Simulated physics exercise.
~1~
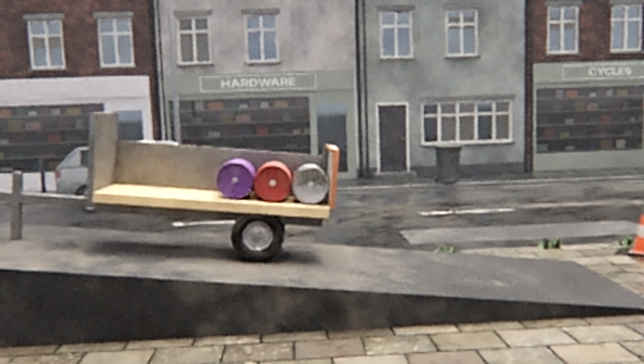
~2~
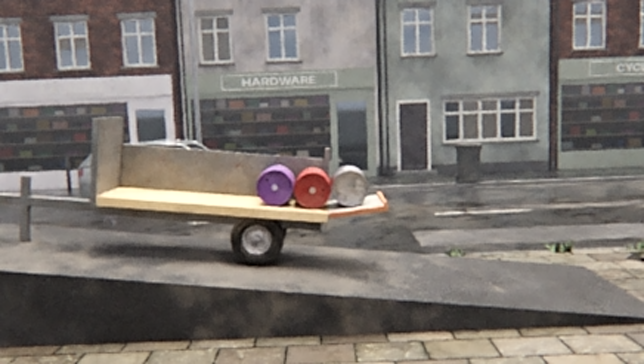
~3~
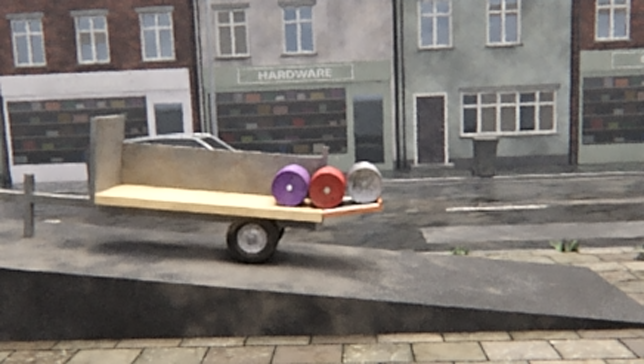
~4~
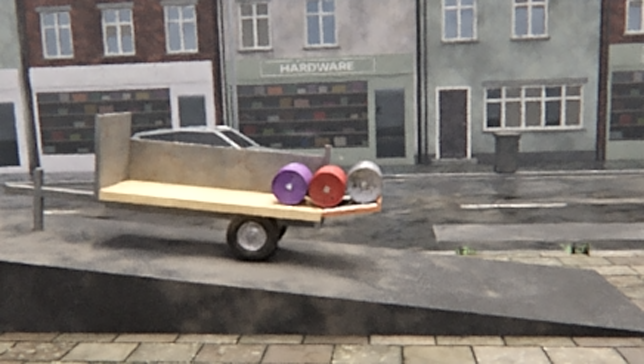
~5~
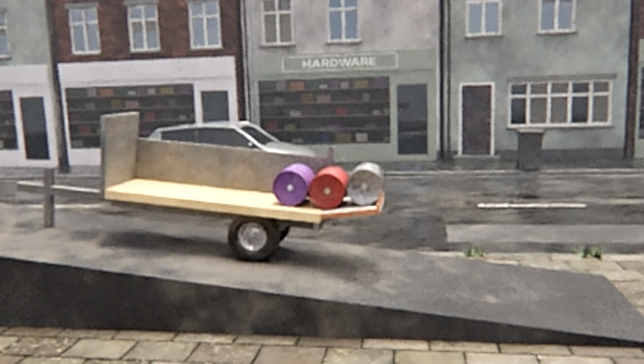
Three kegs roll right as the trailer's tailgate drops, then stop before any falls off.
